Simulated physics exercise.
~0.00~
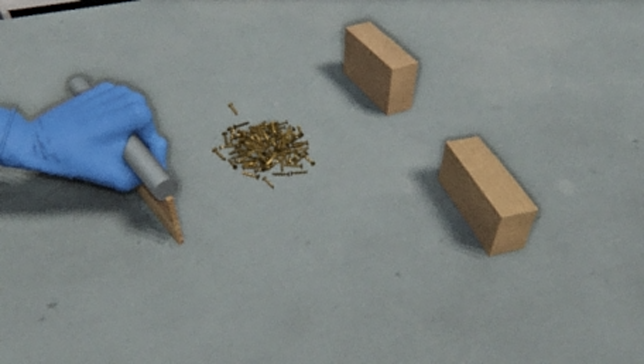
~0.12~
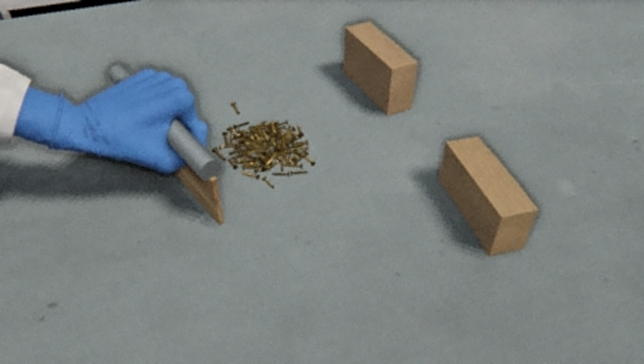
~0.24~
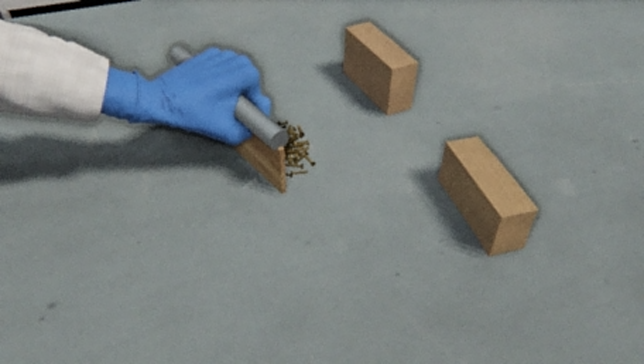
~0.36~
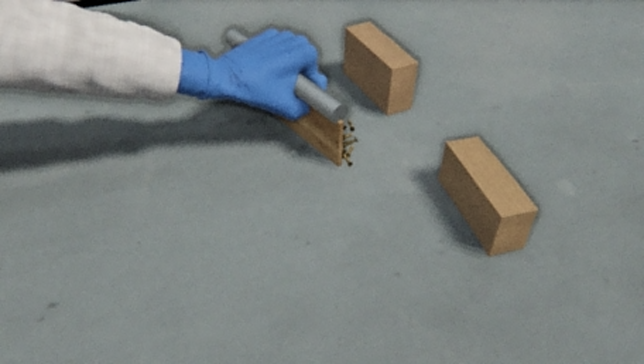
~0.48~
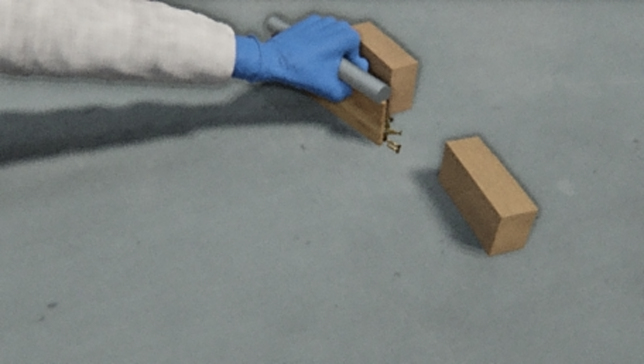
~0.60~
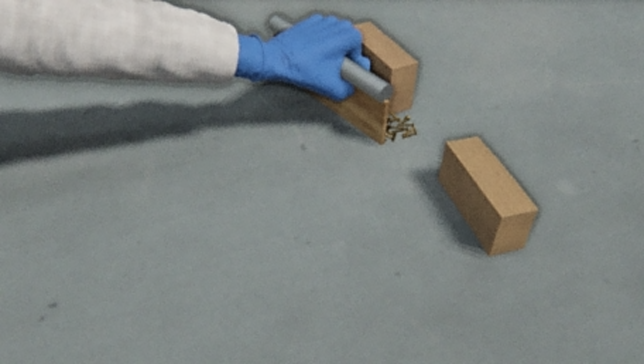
A plain grey surface is seen from above at an angle, with two light brown rectangular blocks standing apart on the right. A heap of small brass-coloured screws lies left of the blocks, and a blue-gloved hand in a white sleeve holds a grey bar with a thin brown blade at the far left. The hand slides the blade right and slightly up the view until it meets the heap. It pushes the screws along, largely hiding them behind the blade. The hand halts beside the upper block, with a small cluster of screws showing at the blade's end, short of the lower block.
